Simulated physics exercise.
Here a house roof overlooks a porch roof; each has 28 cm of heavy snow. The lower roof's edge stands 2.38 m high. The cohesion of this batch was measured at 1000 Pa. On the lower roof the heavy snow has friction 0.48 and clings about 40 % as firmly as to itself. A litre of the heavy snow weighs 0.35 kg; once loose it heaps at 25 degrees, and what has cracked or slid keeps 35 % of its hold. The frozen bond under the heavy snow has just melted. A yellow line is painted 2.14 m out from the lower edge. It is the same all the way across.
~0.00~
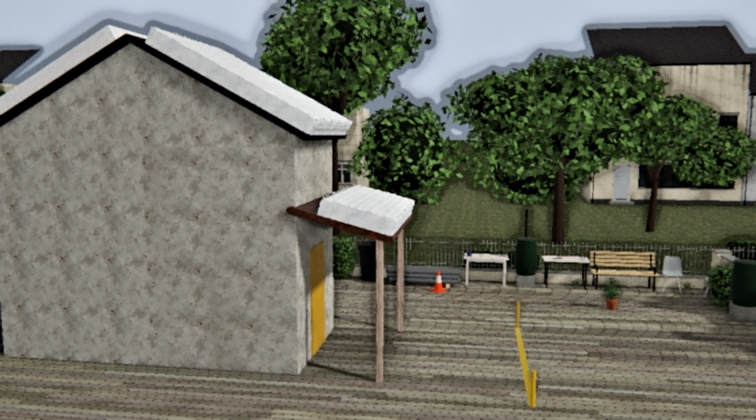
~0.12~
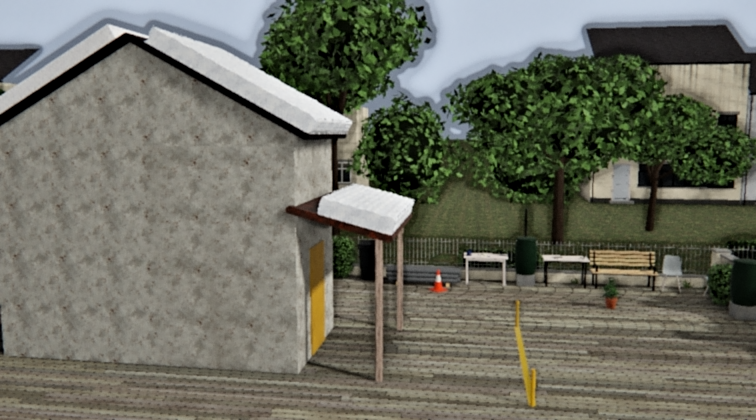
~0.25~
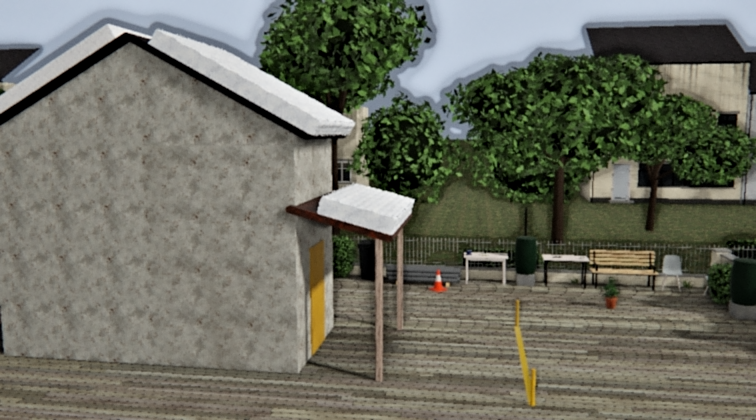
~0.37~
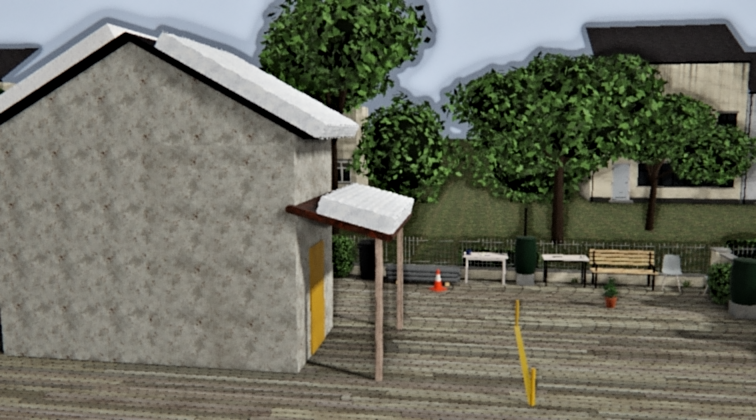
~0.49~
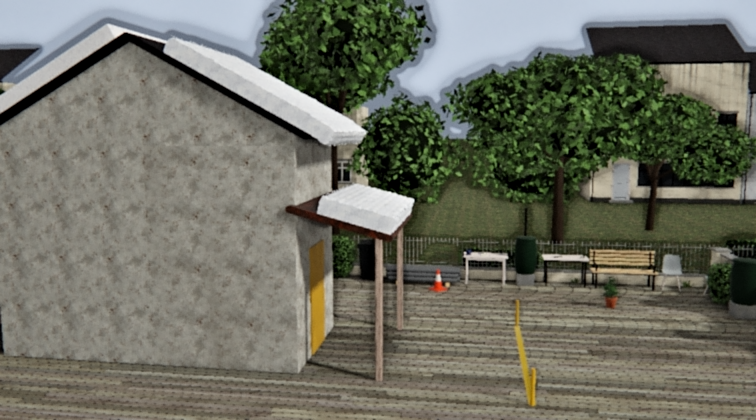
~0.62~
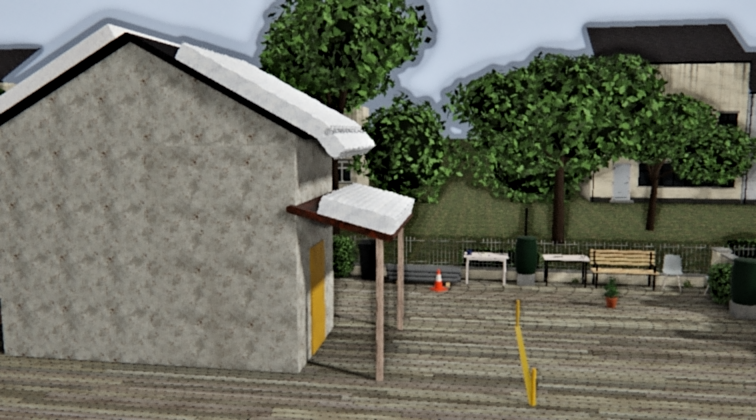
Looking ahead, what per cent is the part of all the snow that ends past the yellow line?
Close to 35 per cent.
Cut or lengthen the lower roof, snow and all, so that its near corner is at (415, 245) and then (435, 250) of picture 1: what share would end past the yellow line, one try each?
In that order: 35 %, 30 %.
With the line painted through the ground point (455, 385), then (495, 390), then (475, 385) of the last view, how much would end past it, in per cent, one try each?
In that order: 60 %, 45 %, 50 %.
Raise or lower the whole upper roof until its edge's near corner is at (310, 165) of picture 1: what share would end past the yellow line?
It would be near 12 %.
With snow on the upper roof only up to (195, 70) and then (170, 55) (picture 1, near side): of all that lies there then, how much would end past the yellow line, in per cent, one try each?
In turn about 25 %, 30 %.
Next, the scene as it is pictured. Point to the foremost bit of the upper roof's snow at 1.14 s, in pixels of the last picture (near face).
At about (402, 211).
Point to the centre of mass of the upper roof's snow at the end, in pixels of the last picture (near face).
Near (531, 374).
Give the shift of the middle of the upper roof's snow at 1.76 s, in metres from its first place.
About 4.6 m.
By 1.14 s, none is below the lower edge and 0 % is past the line.
By 1.76 s, 52 % is below the lower edge and 0 % is past the line.
By 2.38 s, 75 % is below the lower edge and 34 % is past the line.
By 3.00 s, 75 % is below the lower edge and 35 % is past the line.
By 3.20 s, at the end, 75 % is below the lower edge and 35 % is past the line.
